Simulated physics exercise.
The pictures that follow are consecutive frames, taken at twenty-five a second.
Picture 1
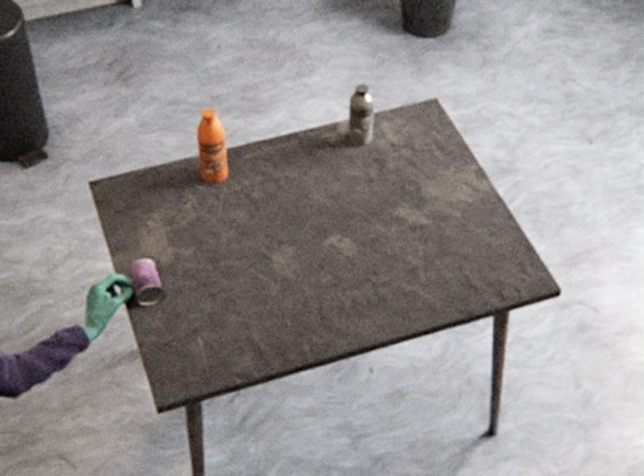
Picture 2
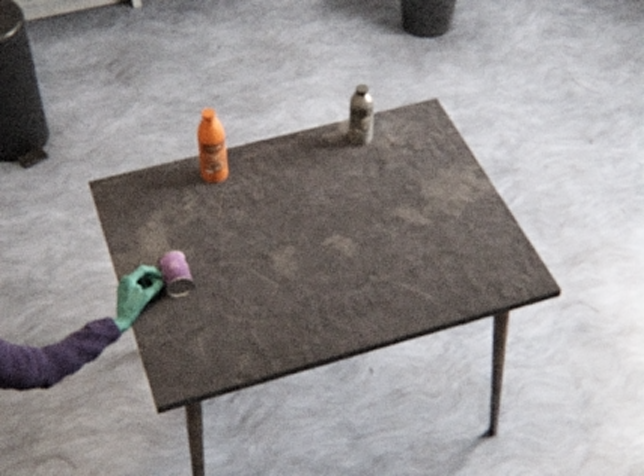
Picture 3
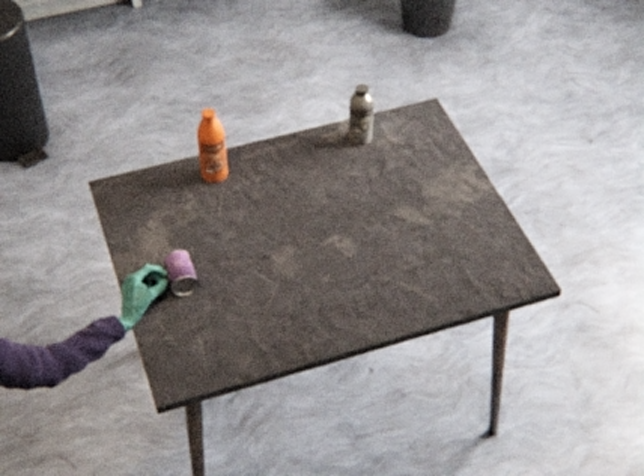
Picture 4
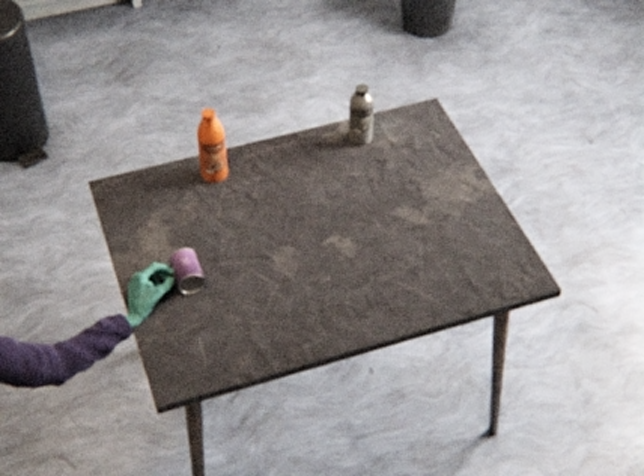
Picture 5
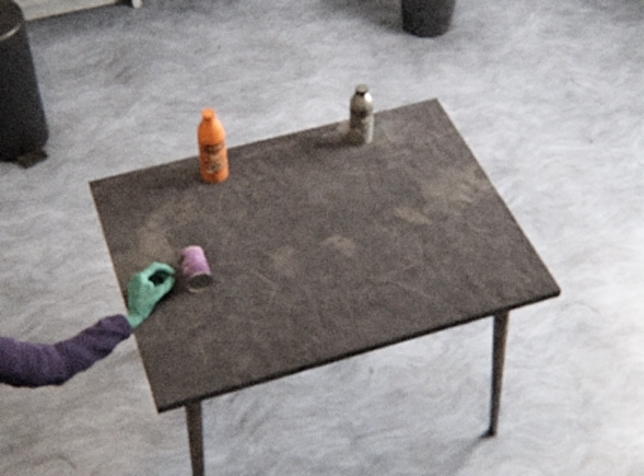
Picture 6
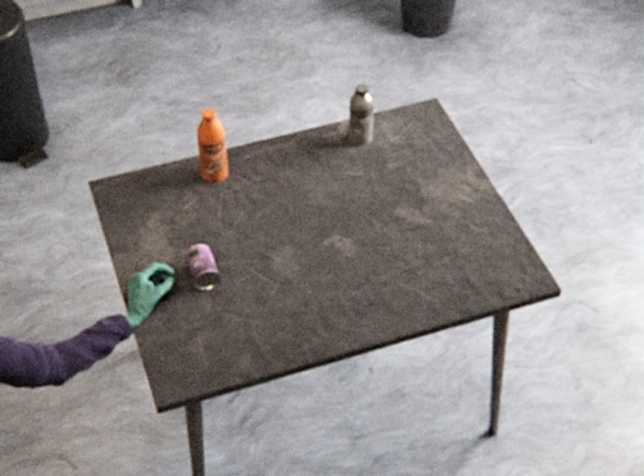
At the start, a green-gloved hand in a purple sleeve touches a purple tin at the left edge of a dark table, with orange and grey bottles standing behind. The hand pushes the tin a short way right, then stays still while the tin rolls slightly farther, leaving a small gap.
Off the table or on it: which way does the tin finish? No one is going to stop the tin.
On it.
Then, 0.20 s later than the last frame, purple tin moved well along near (237, 258).
Then, 0.60 s later than the last frame, purple tin moved well along near (292, 243).
Then, 1.20 s later than the last frame, purple tin moved well along near (346, 229).
When it is over, moved from the start, purple tin. End places, in pixels of the last picture, purple tin near (367, 223).
